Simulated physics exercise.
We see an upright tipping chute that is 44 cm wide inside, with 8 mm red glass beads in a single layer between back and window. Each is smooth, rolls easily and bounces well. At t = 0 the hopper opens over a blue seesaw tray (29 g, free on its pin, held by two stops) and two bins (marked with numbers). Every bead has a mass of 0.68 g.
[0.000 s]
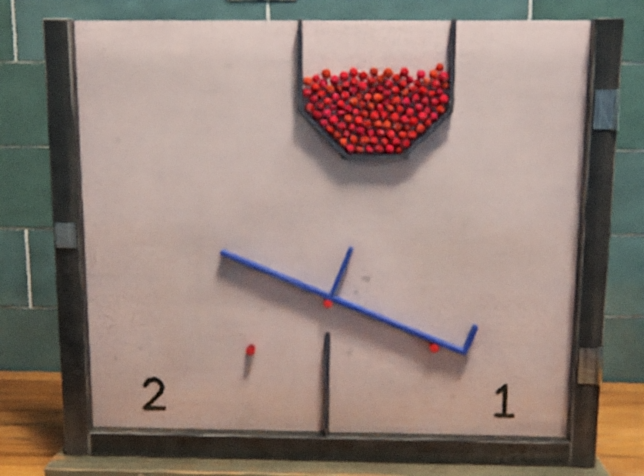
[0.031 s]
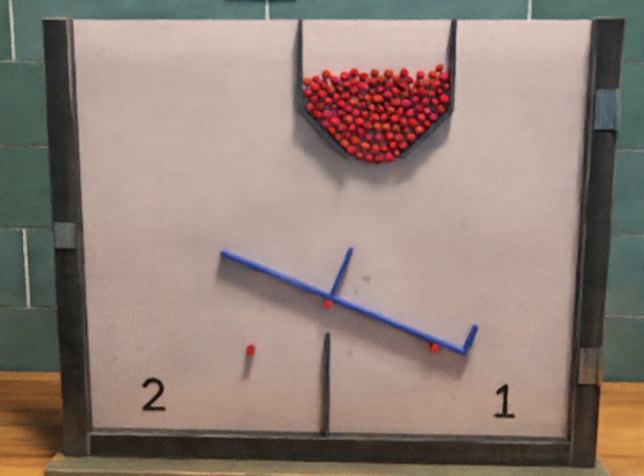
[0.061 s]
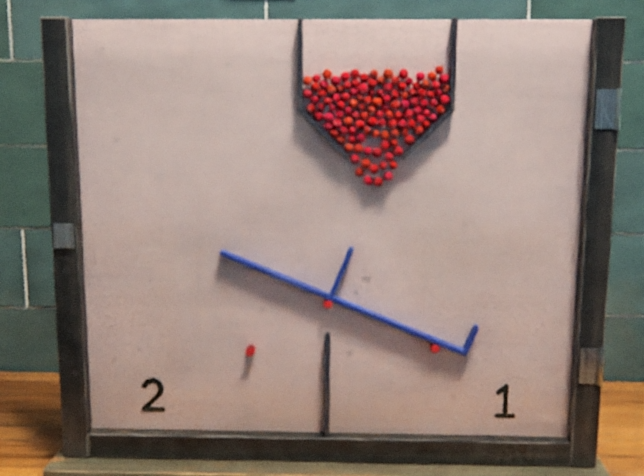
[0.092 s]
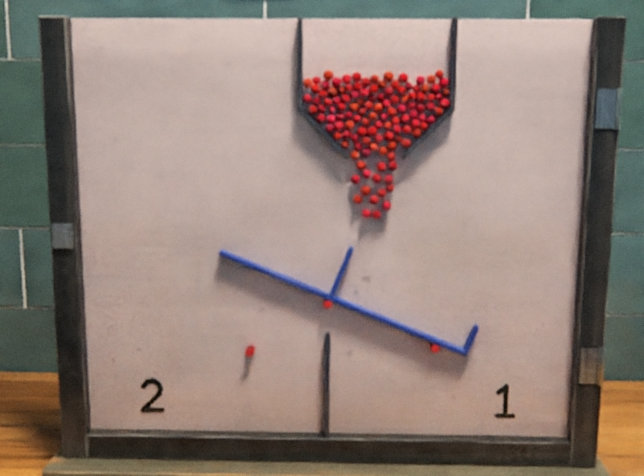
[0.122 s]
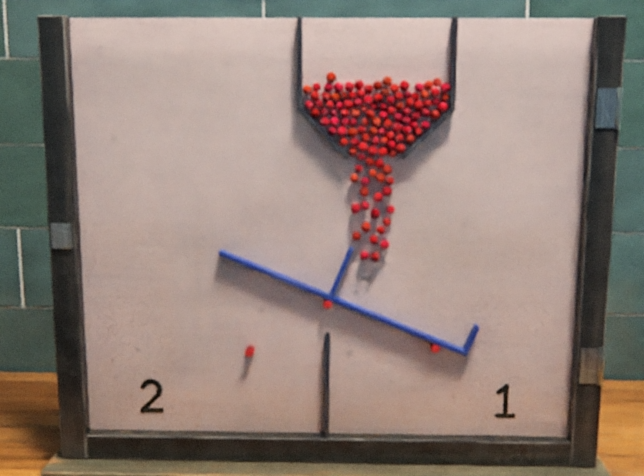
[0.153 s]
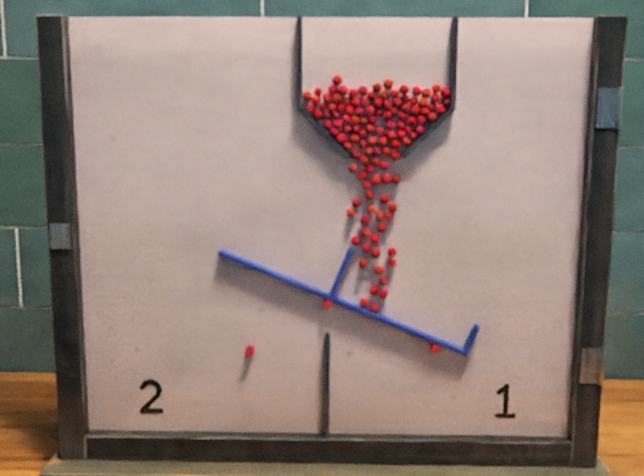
In this clip, a hopper opens at its bottom and small red beads pour down in a stream onto the right side of a blue tray, which stays tilted with its right end low above two numbered bins.
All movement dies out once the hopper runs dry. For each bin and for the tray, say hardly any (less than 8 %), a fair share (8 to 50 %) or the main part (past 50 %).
In the end bin 1: Medium share. Bin 2: Tiny share. Tray: Majority share.
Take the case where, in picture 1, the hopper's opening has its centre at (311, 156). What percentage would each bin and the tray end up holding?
Bin 1: 5; bin 2: 80; tray: 20.
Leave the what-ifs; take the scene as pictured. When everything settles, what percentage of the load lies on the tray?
60 per cent, roughly.
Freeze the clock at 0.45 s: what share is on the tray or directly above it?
About 80 percent.
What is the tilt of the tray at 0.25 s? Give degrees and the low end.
20° or so, right end down.
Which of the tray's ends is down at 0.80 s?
Right.
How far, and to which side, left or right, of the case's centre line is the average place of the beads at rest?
Roughly 9 centimetres to the right of the centre.
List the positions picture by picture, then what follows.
Gate shut, about 120 beads in the hopper; its mouth (347, 157) to (403, 157); tray right end down 22°; its ends (223, 252) and (464, 352), top of its upright wall (351, 249); pivot (328, 303); stops (251, 350) and (434, 347); a lip at the right end; bin 1 (504, 400), bin 2 (154, 394), in the first picture.
In the second picture, 3 out; leading bead (379, 160); tray right end down 22°.
In the third picture, 10 out; leading bead (378, 182); tray right end down 22°.
In the fourth picture, 16 out; leading bead (377, 215); tray right end down 22°.
In the fifth picture, 25 out; leading bead (375, 257); tray right end down 22°.
In the sixth picture, 35 out; leading bead (374, 309); tray right end down 22°; its ends (221, 253) and (465, 352), top of its upright wall (351, 249).
By 0.25 s 50 % have left the hopper; tray right end down 22°; on or over it 50 %, past it to the left 0 %, to the right 0 %.
By 0.45 s 95 % have left the hopper; tray right end down 22°; on or over it 80 %, past it to the left 0 %, to the right 15 %.
By 0.80 s 100 % have left the hopper; tray right end down 22°; on or over it 65 %, past it to the left 0 %, to the right 35 %.
In the end, by 2.1 s, bin 1, 40 %, bin 2, 0 %, tray, 60 %; tray right end down 22°.
